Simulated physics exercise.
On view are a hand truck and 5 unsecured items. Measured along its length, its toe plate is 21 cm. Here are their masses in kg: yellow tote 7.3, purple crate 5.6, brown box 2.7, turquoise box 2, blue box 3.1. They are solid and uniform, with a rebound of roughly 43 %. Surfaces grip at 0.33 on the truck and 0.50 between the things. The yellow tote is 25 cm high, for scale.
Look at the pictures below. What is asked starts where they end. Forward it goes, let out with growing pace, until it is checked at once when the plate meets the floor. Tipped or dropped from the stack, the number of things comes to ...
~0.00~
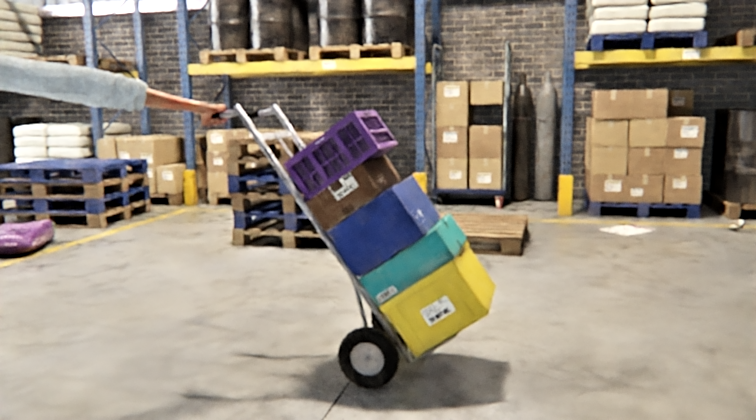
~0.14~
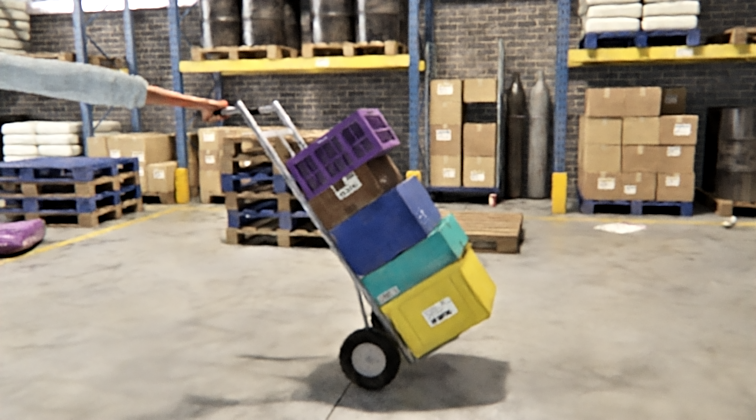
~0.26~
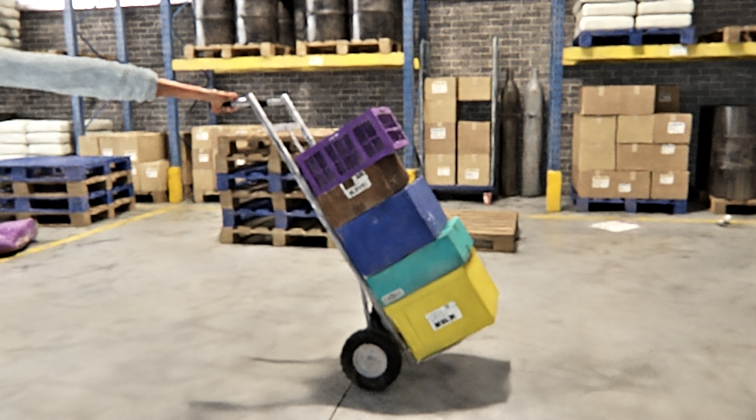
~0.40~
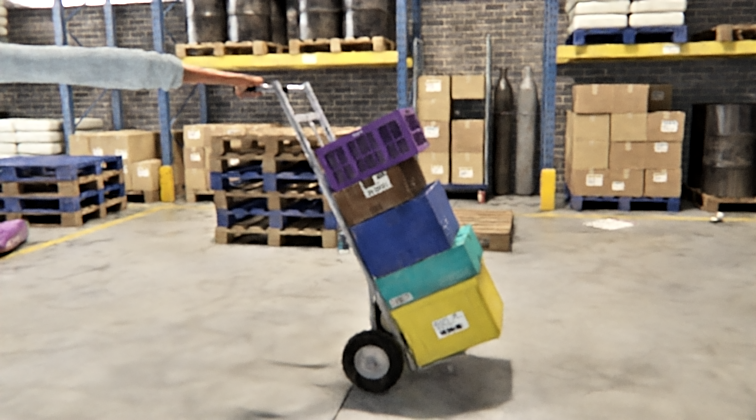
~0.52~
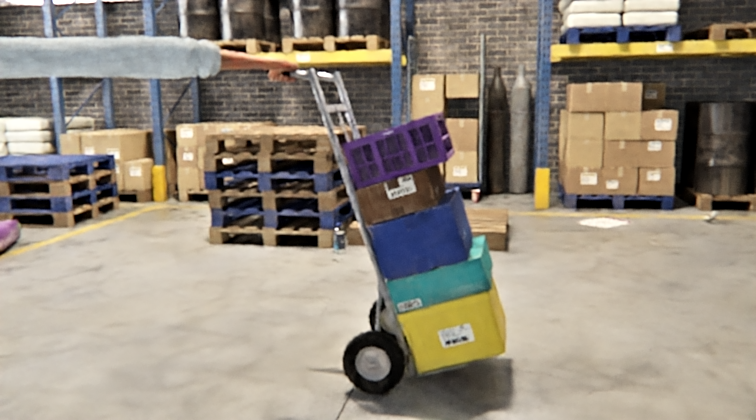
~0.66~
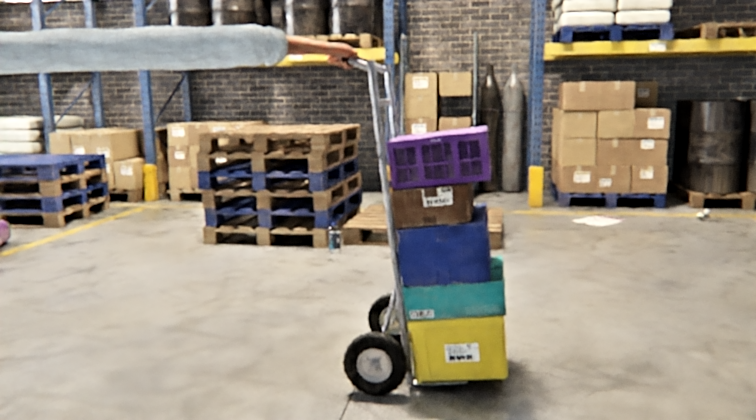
... three or more.
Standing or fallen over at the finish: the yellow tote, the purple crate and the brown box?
The yellow tote stays upright; the purple crate falls over; the brown box falls over.
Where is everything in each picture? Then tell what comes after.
In the first picture, leaning back 35°; yellow tote (441, 296); purple crate (343, 154).
In the second picture, leaning back 34°; blue box (389, 224); brown box (359, 191).
In the third picture, leaning back 31°; turquoise box (422, 260); blue box (395, 225).
In the fourth picture, leaning back 25°; brown box (383, 189); turquoise box (432, 265).
In the fifth picture, leaning back 18°; blue box (424, 232); brown box (404, 191).
In the sixth picture, leaning back 6°; yellow tote (461, 332); purple crate (441, 157).
After 1.06 s, truck upright; purple crate 14° off its base near (546, 170); yellow tote 9° off its base near (466, 337); brown box 13° off its base.
After 1.56 s, truck upright; purple crate, brown box and blue box now dropped from the stack; yellow tote 3° off its base near (462, 340); turquoise box 67° off its base.
After 1.96 s, truck upright; turquoise box now dropped from the stack.
In the end (3.7 s), dropped from the stack, purple crate, brown box, turquoise box and blue box; yellow tote under 10 cm from the start. At the end, from the last picture's camera, yellow tote near (460, 340).
